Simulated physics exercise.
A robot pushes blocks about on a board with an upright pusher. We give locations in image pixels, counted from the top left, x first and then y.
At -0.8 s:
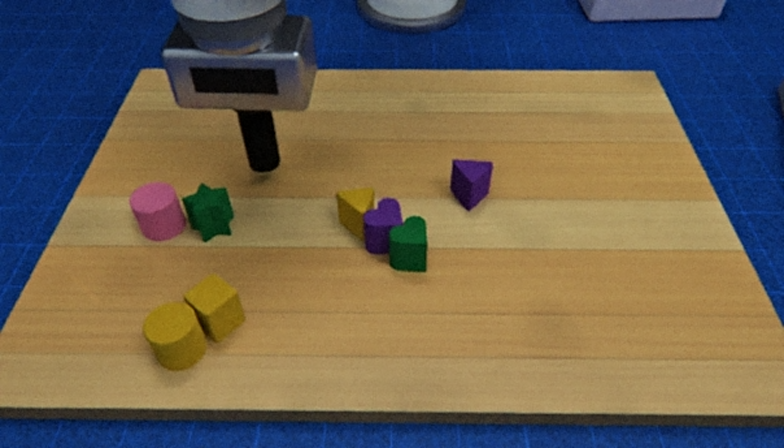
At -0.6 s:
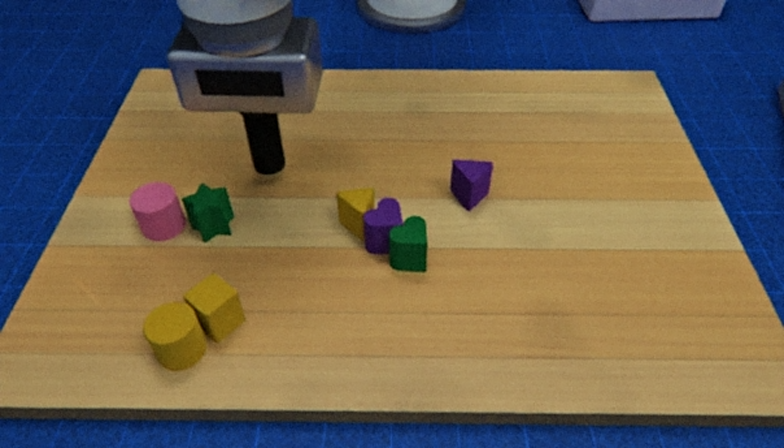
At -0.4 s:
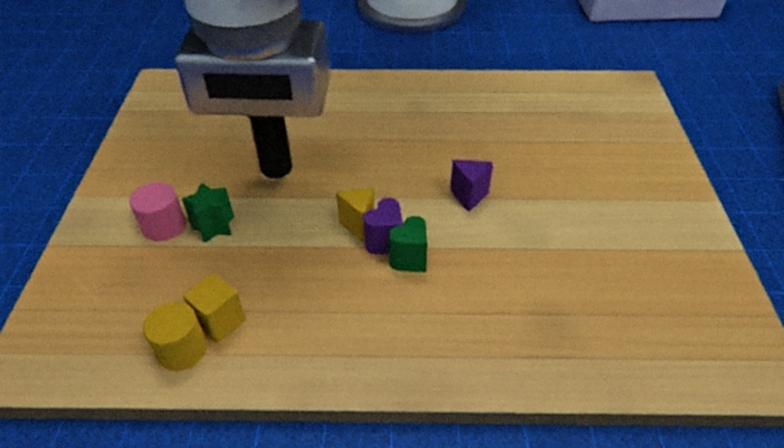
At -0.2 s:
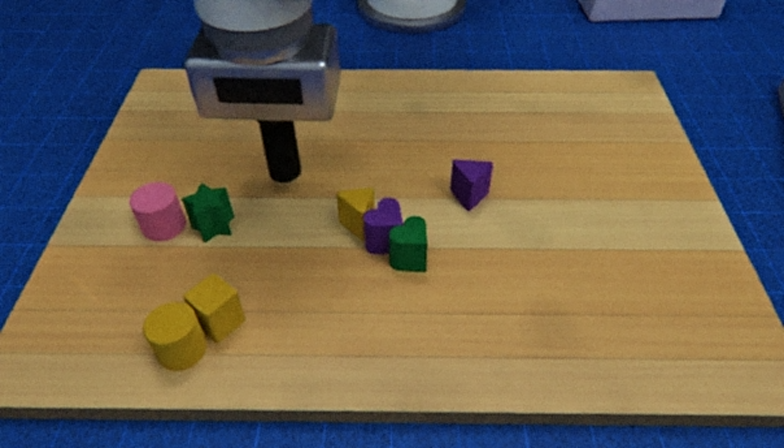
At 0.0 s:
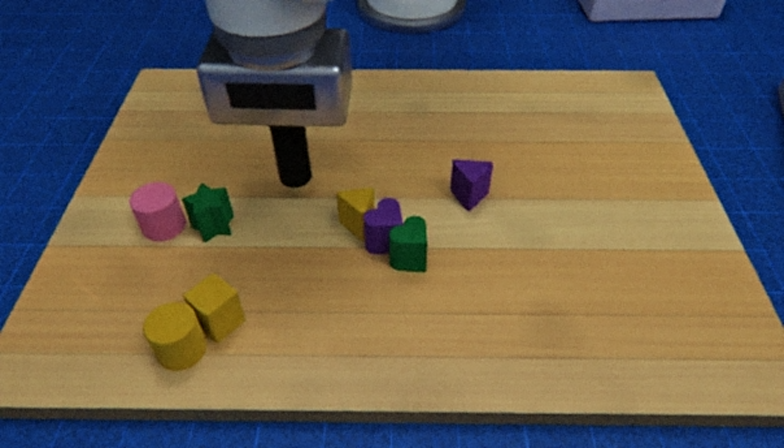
On a wooden board over a blue surface, a robot's black upright pusher moved slightly right and a little toward the viewer, while the scattered yellow, green, purple and pink blocks stayed still.
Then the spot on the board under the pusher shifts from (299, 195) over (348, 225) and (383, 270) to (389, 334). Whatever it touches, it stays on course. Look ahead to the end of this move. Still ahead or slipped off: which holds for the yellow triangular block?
It slips out to the side or back.
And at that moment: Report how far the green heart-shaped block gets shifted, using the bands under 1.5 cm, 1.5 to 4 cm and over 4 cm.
It's set to move over 4 cm.
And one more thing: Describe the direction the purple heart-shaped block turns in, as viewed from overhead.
Counterclockwise from above.
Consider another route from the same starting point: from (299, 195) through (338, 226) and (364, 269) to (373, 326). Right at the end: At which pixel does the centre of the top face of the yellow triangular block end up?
At the end it should sit near (402, 253).
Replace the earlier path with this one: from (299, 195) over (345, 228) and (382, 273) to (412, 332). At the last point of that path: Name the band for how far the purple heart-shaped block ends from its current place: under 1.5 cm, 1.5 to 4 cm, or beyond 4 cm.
The purple heart-shaped block moves over 4 cm.
What follows on the original path. One third of the way, pusher at (347, 209); yellow triangular block at (379, 212); purple heart-shaped block at (403, 225), turned 20° anticlockwise; green heart-shaped block at (431, 240).
Two thirds of the way, pusher at (383, 254); yellow triangular block at (422, 248), turned 30° anticlockwise; purple heart-shaped block at (453, 247), turned 55° anticlockwise; green heart-shaped block at (486, 261).
At the end, pusher at (389, 318); green star-shaped block unmoved; yellow triangular block at (420, 264), turned 80° anticlockwise; purple heart-shaped block at (454, 248), turned 65° anticlockwise; green heart-shaped block at (489, 261).
